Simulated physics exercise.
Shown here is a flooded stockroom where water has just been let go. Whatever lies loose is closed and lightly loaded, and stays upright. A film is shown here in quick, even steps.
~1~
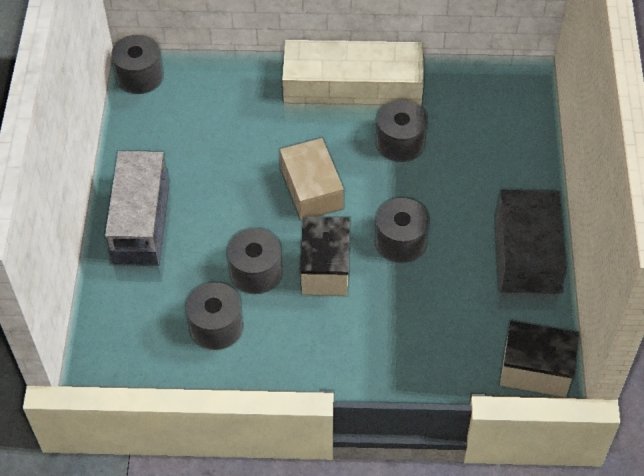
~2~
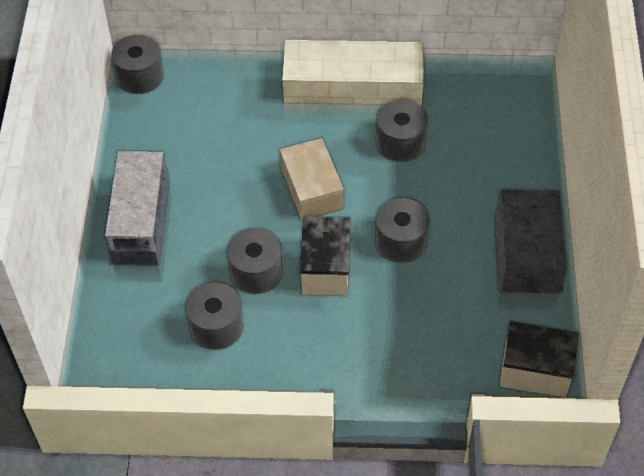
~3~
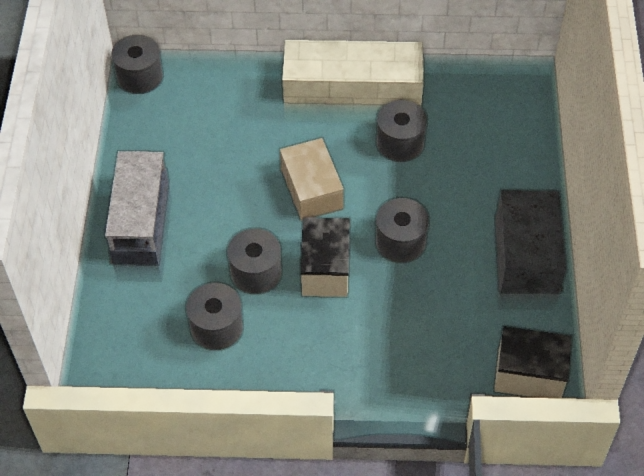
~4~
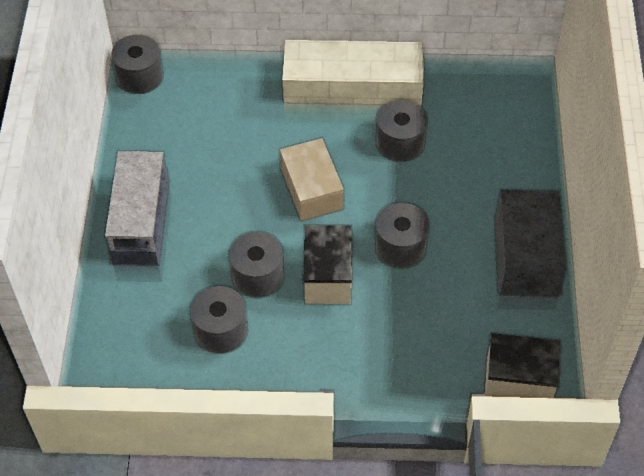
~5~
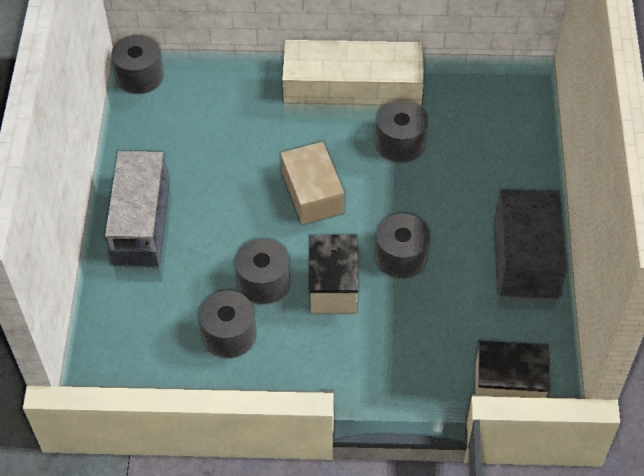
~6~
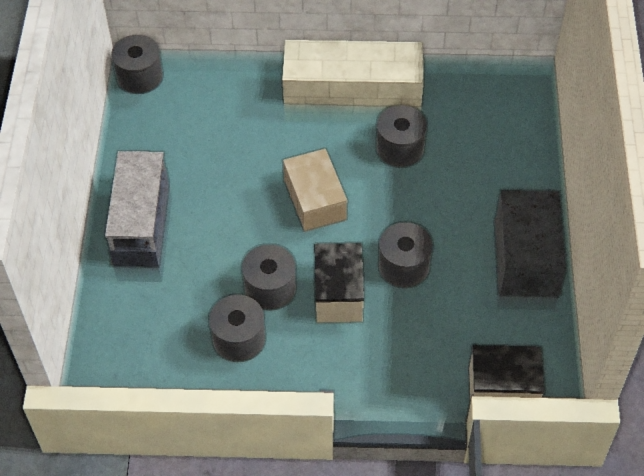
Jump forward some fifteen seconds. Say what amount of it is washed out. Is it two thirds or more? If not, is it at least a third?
I expect the portion to fall at two thirds or beyond.
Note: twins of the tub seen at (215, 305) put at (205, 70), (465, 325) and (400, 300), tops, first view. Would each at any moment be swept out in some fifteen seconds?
The first does not leave, the second leaves, and the third leaves.
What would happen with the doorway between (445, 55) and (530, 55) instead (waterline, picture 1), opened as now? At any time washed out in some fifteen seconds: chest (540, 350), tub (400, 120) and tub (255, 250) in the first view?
First one held back, second flushed away, third held back.
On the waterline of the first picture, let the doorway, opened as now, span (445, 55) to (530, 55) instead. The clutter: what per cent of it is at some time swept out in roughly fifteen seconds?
By my count, 40 percent.
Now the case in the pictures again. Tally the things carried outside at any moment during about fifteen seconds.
I get 6.
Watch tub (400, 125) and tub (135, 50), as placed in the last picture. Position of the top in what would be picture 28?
The first should be around (408, 226) and the second around (146, 76).
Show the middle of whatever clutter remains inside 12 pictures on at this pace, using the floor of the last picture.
In the last view, somewhere about (319, 236).
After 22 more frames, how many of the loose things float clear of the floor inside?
My count is 2.
A moment on, 0 of 8 are out; 8 afloat.
Next, 4 of 8 are out; 4 afloat.
Later, 6 of 8 are out; 2 afloat.
In the end, 6 of 8 are out; 2 afloat.
